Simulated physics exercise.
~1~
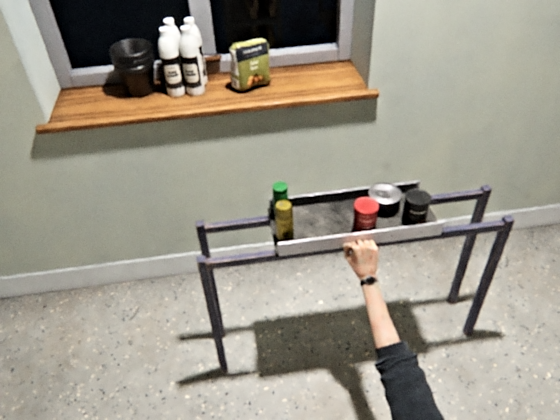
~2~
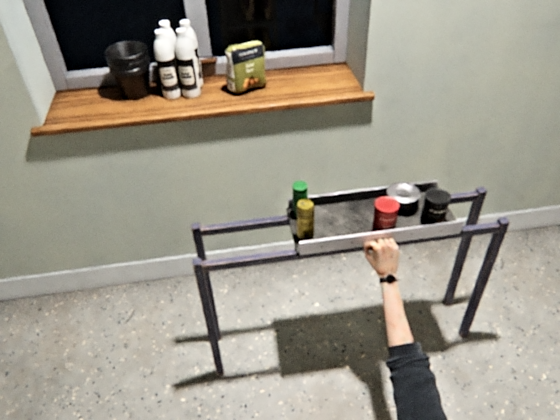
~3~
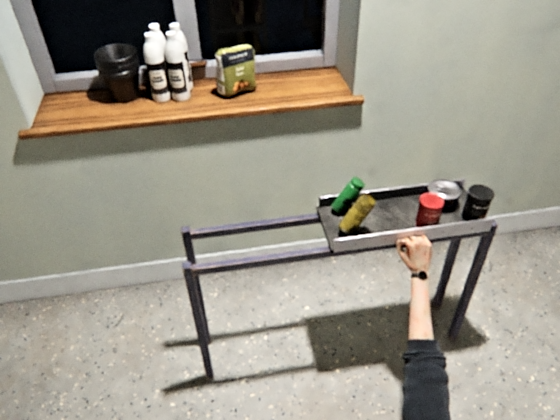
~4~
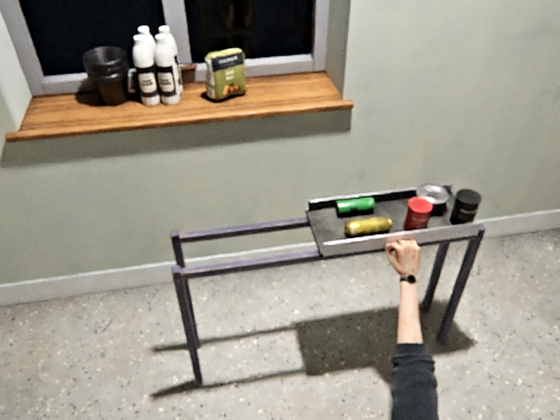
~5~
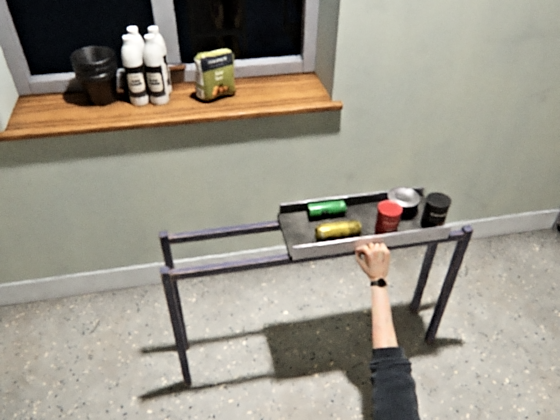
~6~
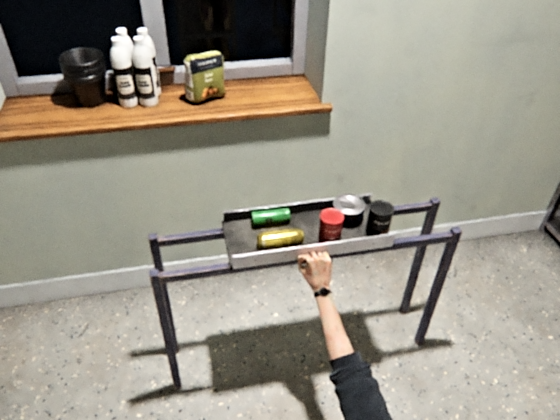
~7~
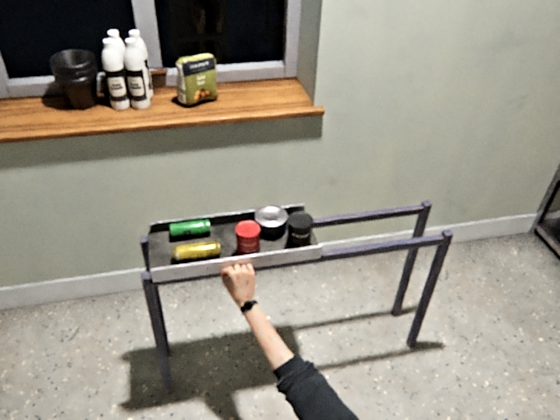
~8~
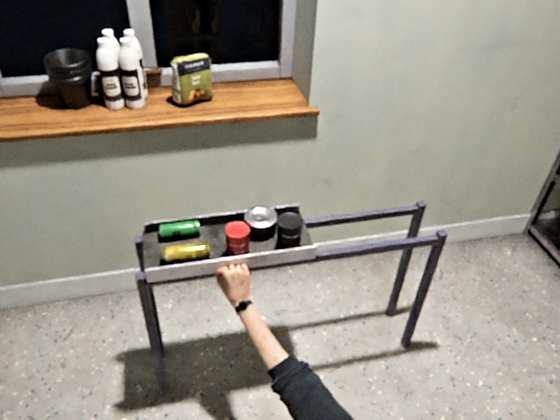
In a room with pale green walls and a speckled floor, seen from above, a narrow tray sits on a dark metal frame below a wooden windowsill holding a black bucket, white bottles and a green packet. On the tray, a green shaker and a yellow can stand at the left, with a red tin, a pale round tub and a black tin at the right. A hand slides the tray right, and the shaker and can lean, then topple onto their sides. The hand then pushes it left to the far end, where both still lie on the tray and the others stand upright.
